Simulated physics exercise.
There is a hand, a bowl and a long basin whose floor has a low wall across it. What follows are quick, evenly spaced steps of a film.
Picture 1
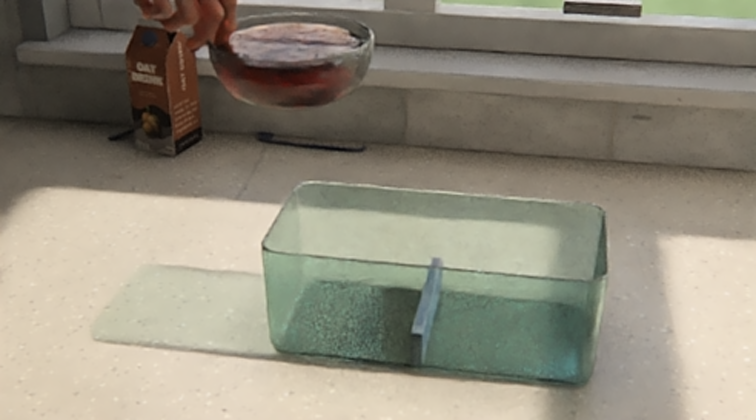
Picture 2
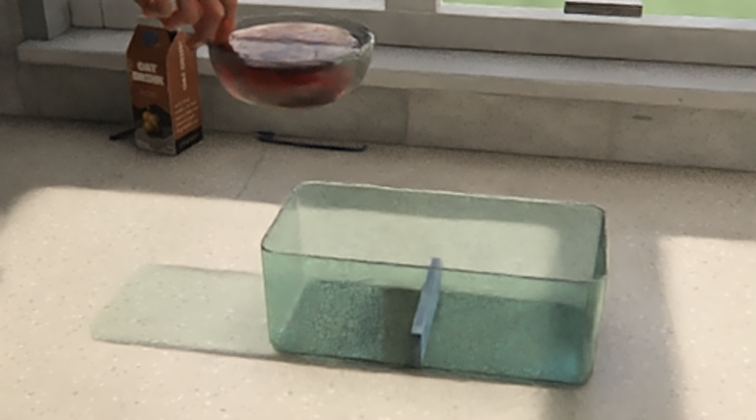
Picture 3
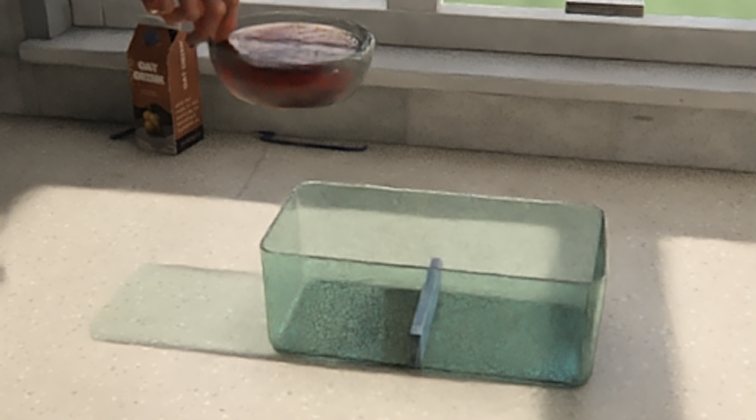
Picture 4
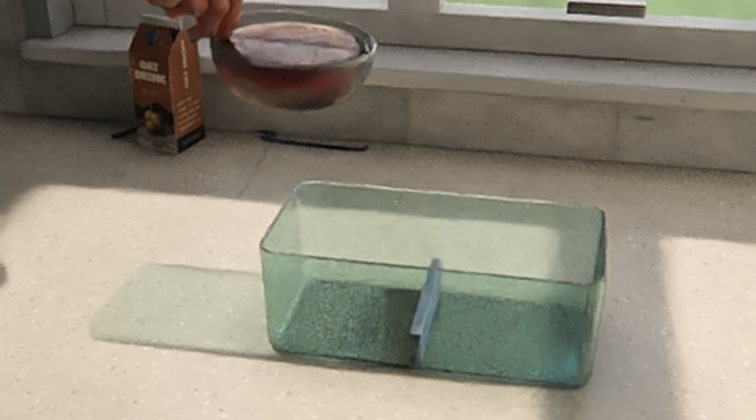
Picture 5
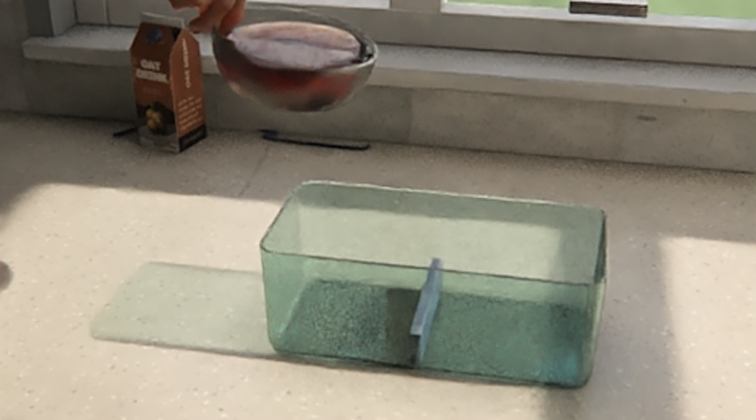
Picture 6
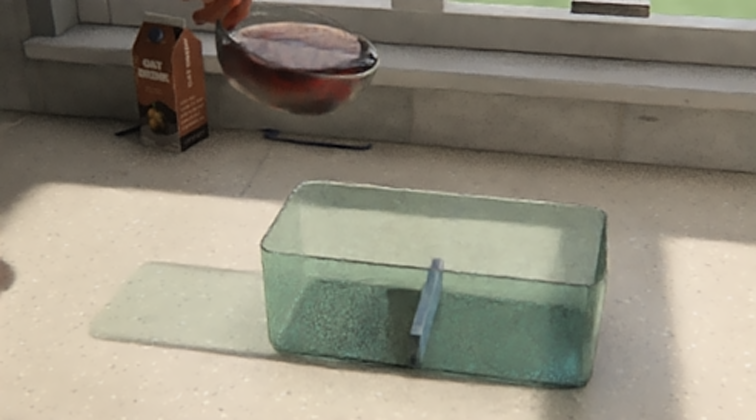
A hand at the upper left holds a clear glass bowl of reddish-brown tea above a pale speckled counter by a window, seen from slightly above. Behind it stands a brown oat drink carton, and in front sits a long, empty green glass basin with a low blue-grey wall across its floor. The bowl tilts gradually to the right, its right rim lowering, while the camera stays still.
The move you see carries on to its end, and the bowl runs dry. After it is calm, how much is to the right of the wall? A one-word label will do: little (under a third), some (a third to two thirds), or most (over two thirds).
Some.
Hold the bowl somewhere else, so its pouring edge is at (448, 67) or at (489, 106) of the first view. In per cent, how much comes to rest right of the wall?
One after the other: 85 %, 90 %.
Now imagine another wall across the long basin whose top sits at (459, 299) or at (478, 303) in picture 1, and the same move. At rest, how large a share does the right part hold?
The first position gives around 20 percent, the second around 10 percent.
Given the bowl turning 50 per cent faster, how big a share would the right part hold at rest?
Roughly 40 in a hundred.
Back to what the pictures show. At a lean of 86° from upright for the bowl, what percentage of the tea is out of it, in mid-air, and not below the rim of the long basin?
Near 50 %.
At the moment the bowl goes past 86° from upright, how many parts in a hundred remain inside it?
15 per cent, approximately.
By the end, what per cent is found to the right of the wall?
Around 55 %.
A moment on, the bowl is tipped on its side and 15 per cent is still to pour, 6 is left of the wall and 29 right of it.
Next, the bowl is tipped right over and 0 per cent is still to pour, 43 is left of the wall and 55 right of it.
Then the bowl is tipped right over and 0 per cent is still to pour, 43 is left of the wall and 55 right of it.
Later the bowl is tipped right over and 0 per cent is still to pour, 43 is left of the wall and 55 right of it.
In the end 43 per cent lies left of the wall, 55 right of it and 2 outside.
